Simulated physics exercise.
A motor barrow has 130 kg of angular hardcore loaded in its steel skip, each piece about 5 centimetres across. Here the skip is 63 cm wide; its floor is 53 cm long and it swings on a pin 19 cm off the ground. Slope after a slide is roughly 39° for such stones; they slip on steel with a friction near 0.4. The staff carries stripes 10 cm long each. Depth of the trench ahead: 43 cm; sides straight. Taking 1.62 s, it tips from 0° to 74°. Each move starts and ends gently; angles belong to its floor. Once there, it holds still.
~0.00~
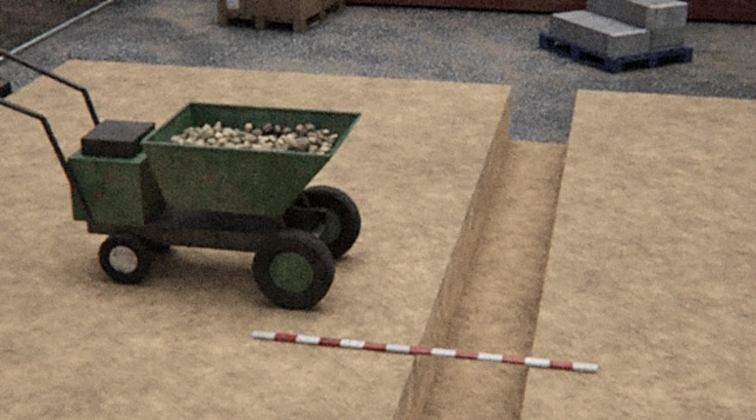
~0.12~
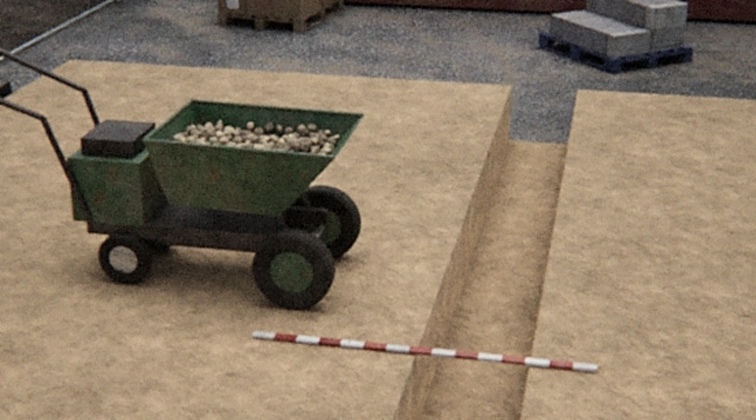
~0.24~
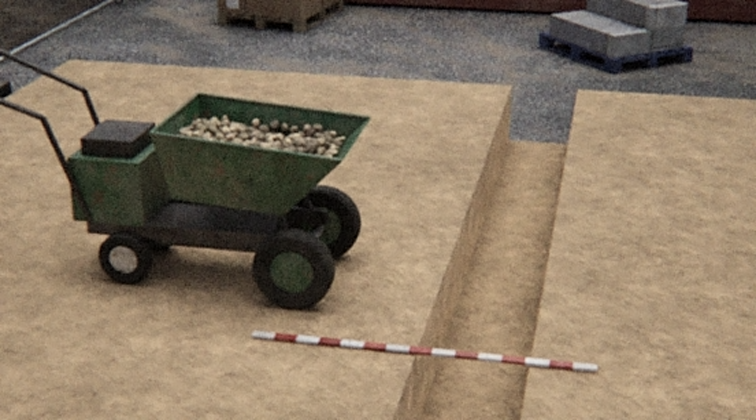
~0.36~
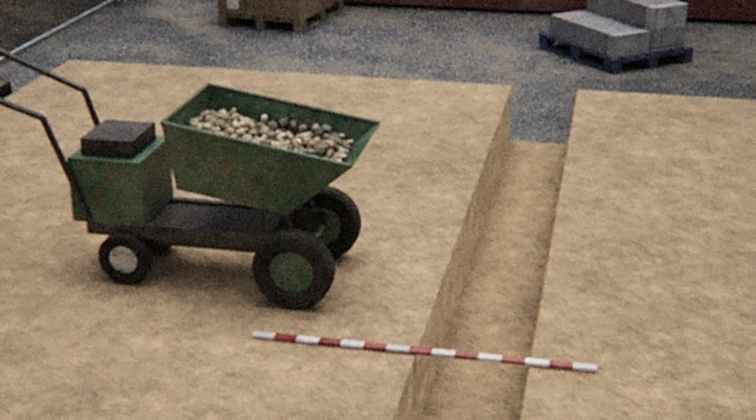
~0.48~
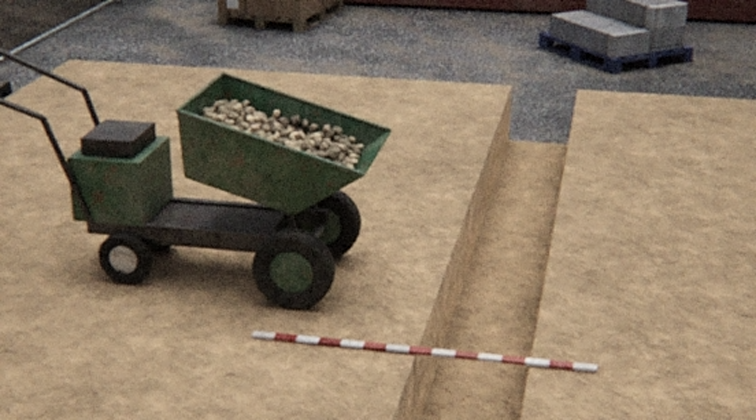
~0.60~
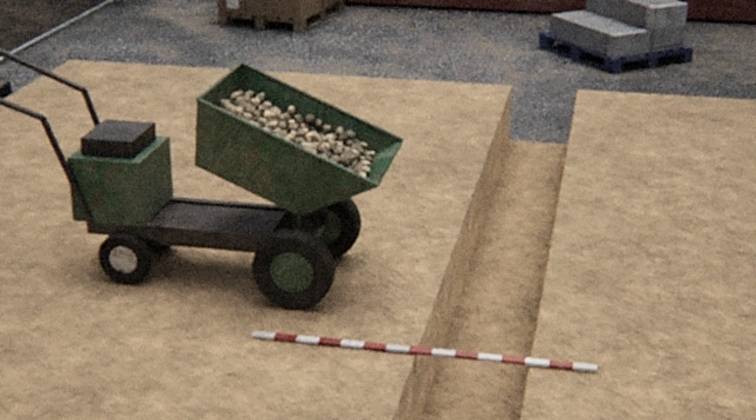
The clip shows a green motor barrow loaded with stones standing beside a straight trench, a red-and-white staff lying across it. The skip slowly tilts forward to the right, its rear end rising while the wheels stay still.
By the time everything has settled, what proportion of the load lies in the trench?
About 100 percent of the load.
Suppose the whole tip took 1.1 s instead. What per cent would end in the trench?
Then about 100 per cent.
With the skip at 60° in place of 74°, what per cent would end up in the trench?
It would come to about 30 percent.
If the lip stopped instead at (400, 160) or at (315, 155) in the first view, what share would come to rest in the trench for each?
Roughly 80 in a hundred from the first, 95 in a hundred from the second.
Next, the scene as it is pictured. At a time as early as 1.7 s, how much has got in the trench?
Something like 35 in a hundred.
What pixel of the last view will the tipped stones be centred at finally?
The middle should be near (486, 362).
After 1.2 s the floor is at 63°; 100 % in the skip; the foremost stones are at (427, 242).
After 1.7 s the floor is at 74°; 66 % in the skip, 34 % in the trench; the foremost stones are at (527, 382).
After 2.1 s the floor is at 74°; 32 % in the skip, 68 % in the trench; the foremost stones are at (533, 365).
After 4.0 s the floor is at 74°; 0 % in the skip, 100 % in the trench; the foremost stones are at (534, 358).
